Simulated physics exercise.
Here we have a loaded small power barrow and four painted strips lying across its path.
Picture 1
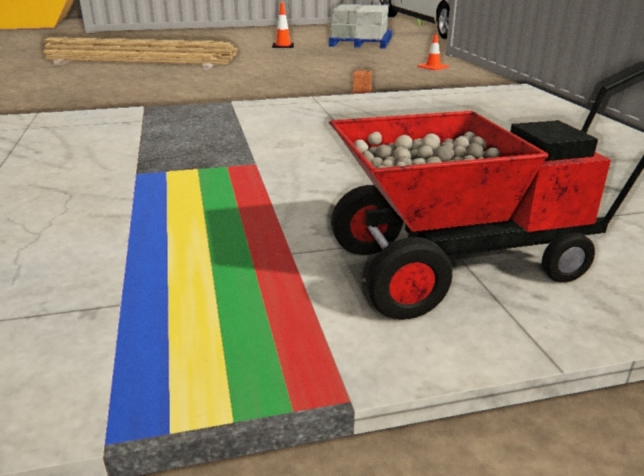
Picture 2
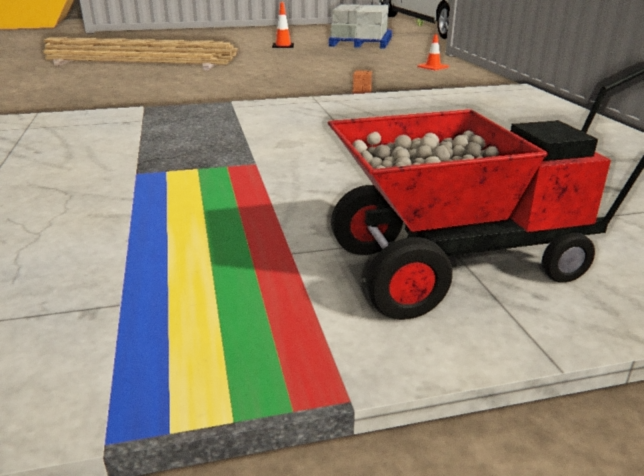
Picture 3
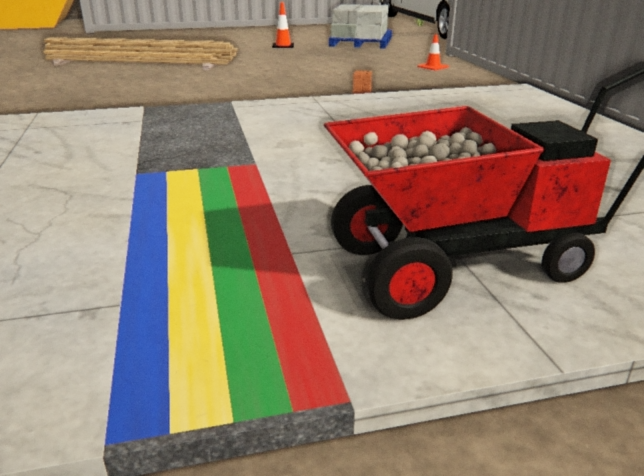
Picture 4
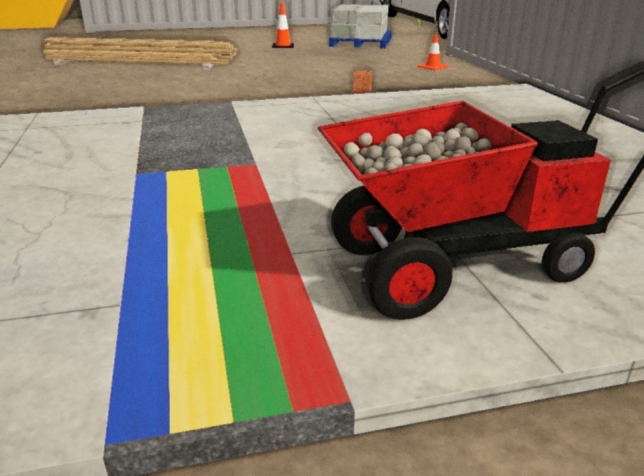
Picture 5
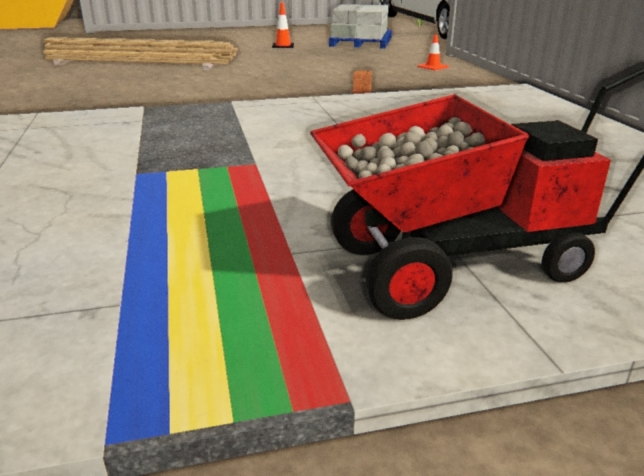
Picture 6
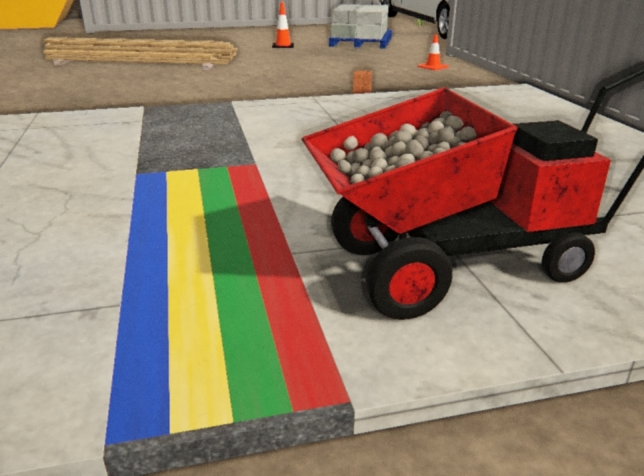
A red power barrow's skip full of round stones tilts gradually toward four painted strips.
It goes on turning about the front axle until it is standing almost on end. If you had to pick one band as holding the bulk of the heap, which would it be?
I would pick green.
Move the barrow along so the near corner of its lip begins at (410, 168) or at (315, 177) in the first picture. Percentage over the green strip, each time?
30 % and 10 %.
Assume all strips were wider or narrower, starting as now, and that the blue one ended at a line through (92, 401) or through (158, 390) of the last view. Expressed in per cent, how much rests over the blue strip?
The first gives around 10 per cent, the second around 20 per cent.
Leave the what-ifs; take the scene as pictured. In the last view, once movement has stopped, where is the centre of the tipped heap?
Somewhere around (229, 298) in the last picture.
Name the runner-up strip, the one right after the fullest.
Next in line comes the strip in yellow.
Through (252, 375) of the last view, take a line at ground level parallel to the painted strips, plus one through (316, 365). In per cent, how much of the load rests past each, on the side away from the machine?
In order: Near 50 %, then 90 %.
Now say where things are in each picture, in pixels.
The first picture shows lip of the skip at (374, 171), level; top of the load at (441, 156), river pebbles; red strip at (307, 361); green strip at (254, 370); yellow strip at (198, 378); blue strip at (140, 388).
The second picture shows lip of the skip at (372, 172), level; top of the load at (444, 154).
The third picture shows lip of the skip at (367, 174), tipped barely; top of the load at (441, 152).
The fourth picture shows lip of the skip at (360, 178), tipped a little; top of the load at (451, 147).
The fifth picture shows lip of the skip at (350, 184), tipped a little; top of the load at (444, 156).
The sixth picture shows lip of the skip at (339, 192), tipped clearly; top of the load at (455, 144); red strip at (307, 361); green strip at (254, 370); yellow strip at (198, 378); blue strip at (140, 388).
Soon, skip tipped steeply; all in the skip.
A while on, skip tipped steeply; nearly all in the skip; a stray few over the green strip.
Towards the end, skip tipped right over; about half in the skip; a stray few over the red strip; about a third over the green strip; about a quarter over the yellow strip; a stray few over the blue strip.
Finally, skip tipped right over; a small part in the skip; a small part over the red strip; about a third over the green strip; about a quarter over the yellow strip; a small part over the blue strip; a stray few off the paint.
